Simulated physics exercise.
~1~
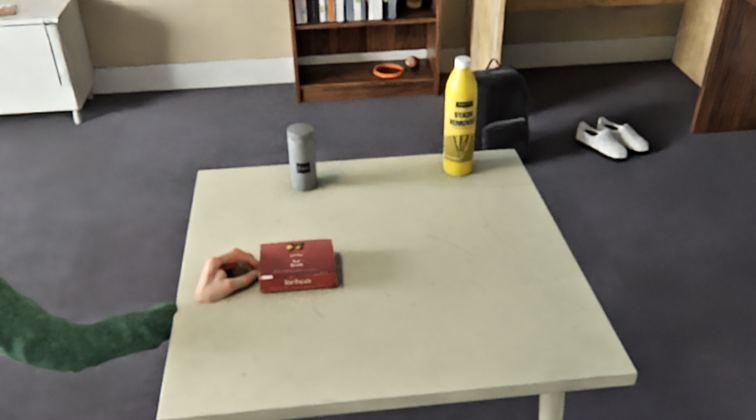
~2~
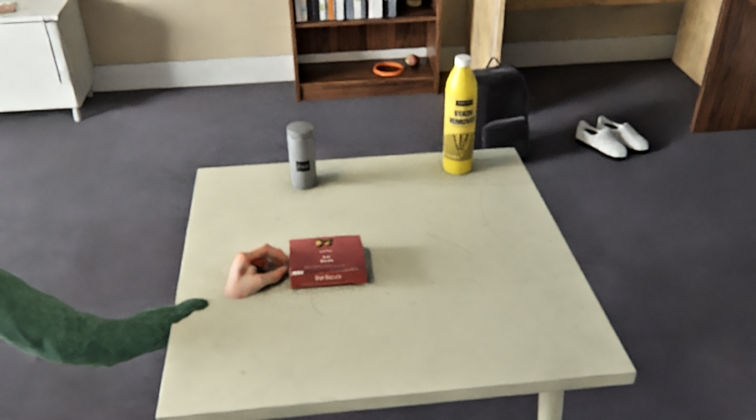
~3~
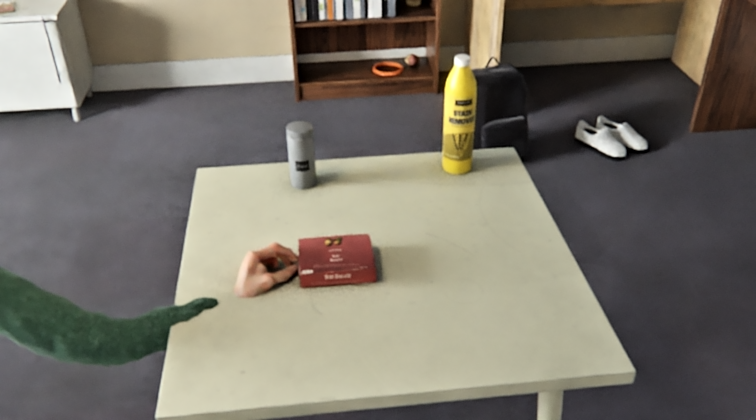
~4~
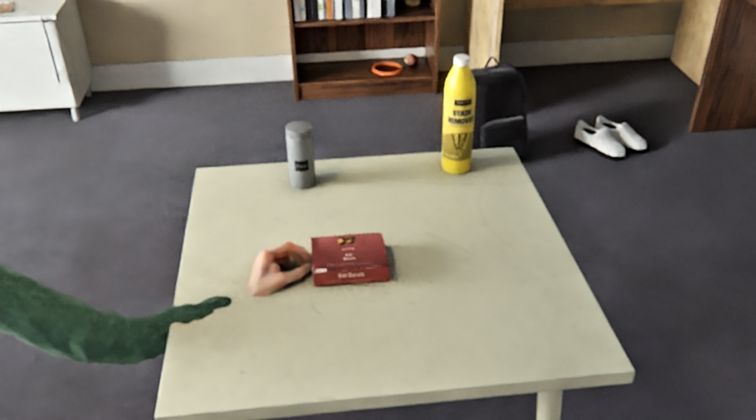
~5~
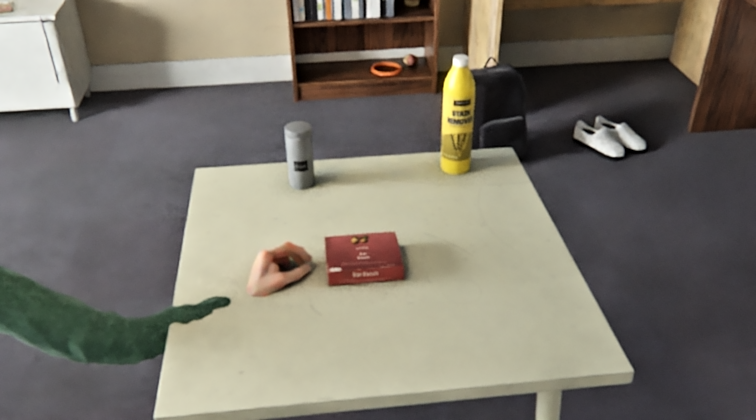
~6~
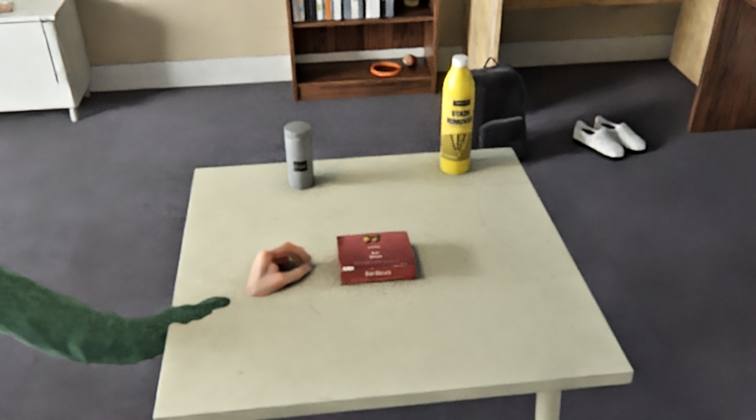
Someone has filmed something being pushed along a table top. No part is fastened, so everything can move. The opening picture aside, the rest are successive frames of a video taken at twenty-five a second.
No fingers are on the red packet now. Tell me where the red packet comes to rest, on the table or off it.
Seems to me it never makes it past the edge.
Then, 0.10 s later than the last frame, red packet moved about its own width near (397, 255).
Then, 0.20 s later than the last frame, red packet moved about its own width near (407, 254).
When it is over, moved from the start, red packet. End places, in pixels of the last picture, red packet near (408, 254).
